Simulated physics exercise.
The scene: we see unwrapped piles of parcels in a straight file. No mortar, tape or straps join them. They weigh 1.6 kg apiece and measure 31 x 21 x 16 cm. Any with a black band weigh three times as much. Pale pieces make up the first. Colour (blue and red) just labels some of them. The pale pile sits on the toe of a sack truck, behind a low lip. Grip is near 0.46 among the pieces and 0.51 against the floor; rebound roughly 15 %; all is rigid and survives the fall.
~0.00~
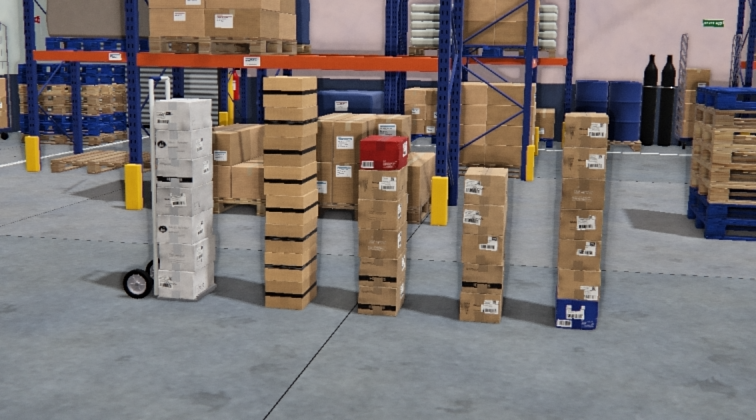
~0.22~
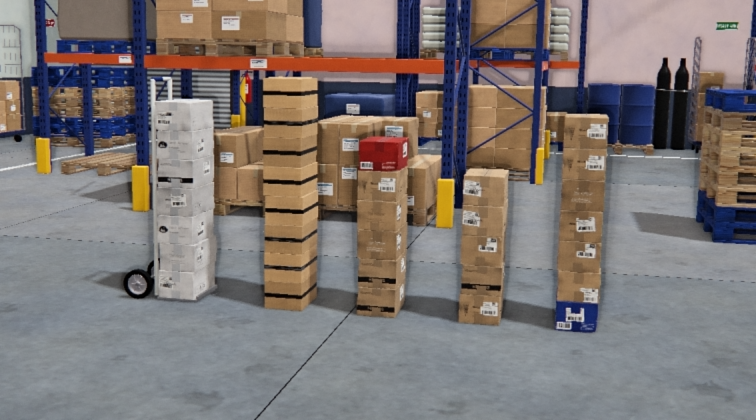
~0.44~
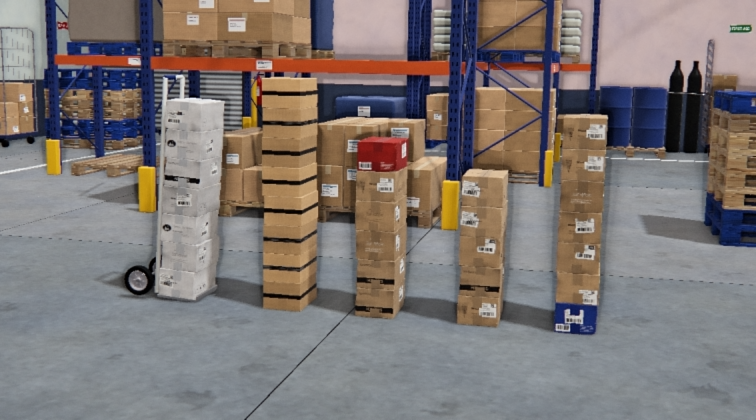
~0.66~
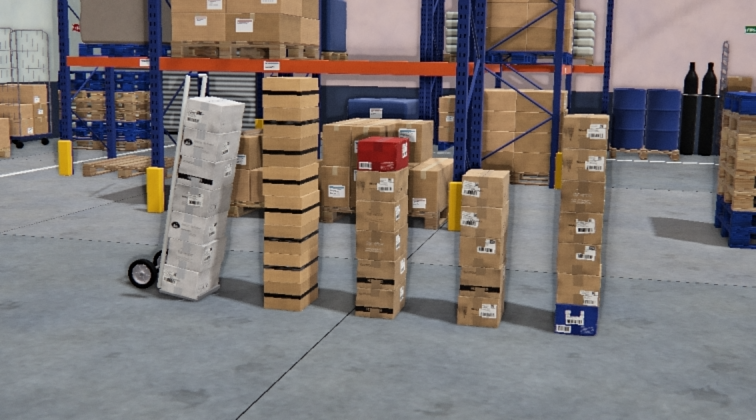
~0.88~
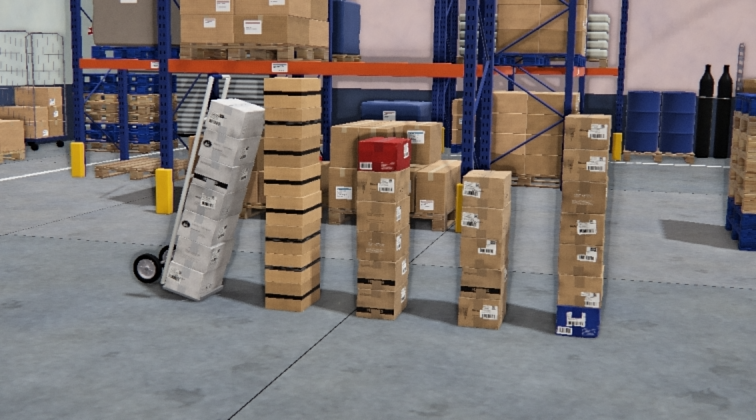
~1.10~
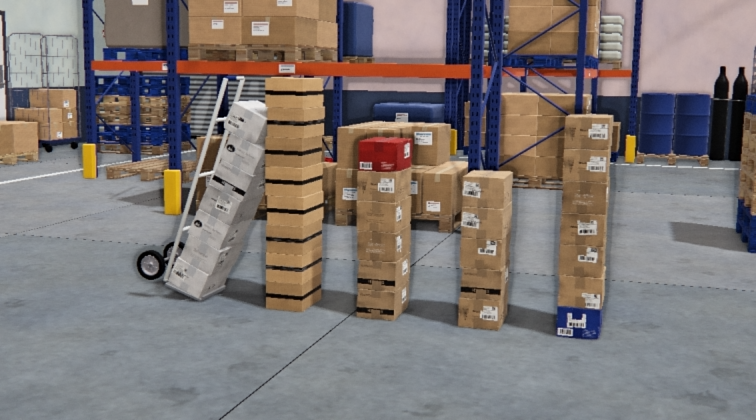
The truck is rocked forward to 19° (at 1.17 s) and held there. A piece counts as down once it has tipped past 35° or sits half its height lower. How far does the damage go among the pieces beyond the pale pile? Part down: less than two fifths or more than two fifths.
The part is less than two fifths.
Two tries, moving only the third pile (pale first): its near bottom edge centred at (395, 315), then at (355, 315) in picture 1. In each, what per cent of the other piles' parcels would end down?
About 0 and 0 per cent.
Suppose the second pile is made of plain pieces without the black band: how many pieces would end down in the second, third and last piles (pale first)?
In that case second 8, third 6, last 7.
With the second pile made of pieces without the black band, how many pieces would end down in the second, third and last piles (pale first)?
In that case second 8, third 6, last 7.
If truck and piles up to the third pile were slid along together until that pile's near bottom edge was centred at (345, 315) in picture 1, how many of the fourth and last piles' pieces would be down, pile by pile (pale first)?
In that case fourth 0, last 0.
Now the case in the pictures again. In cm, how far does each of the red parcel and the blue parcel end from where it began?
Red 0, blue 0.
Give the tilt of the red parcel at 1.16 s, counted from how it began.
Roughly 0°.
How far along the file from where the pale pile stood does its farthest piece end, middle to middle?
About 40 cm.
After 1.16 s, 0 of the pale pile down; none of the 26 other parcels down, 1 disturbed.
After 1.28 s, 0 of the pale pile down; none of the 26 other parcels down.
In the end (2.2 s), 0 of the pale pile down; none of the 26 other parcels down; red parcel unmoved; blue parcel unmoved. That is 0 per cent. From the last view, middles, red parcel near (386, 154), blue parcel near (580, 316).
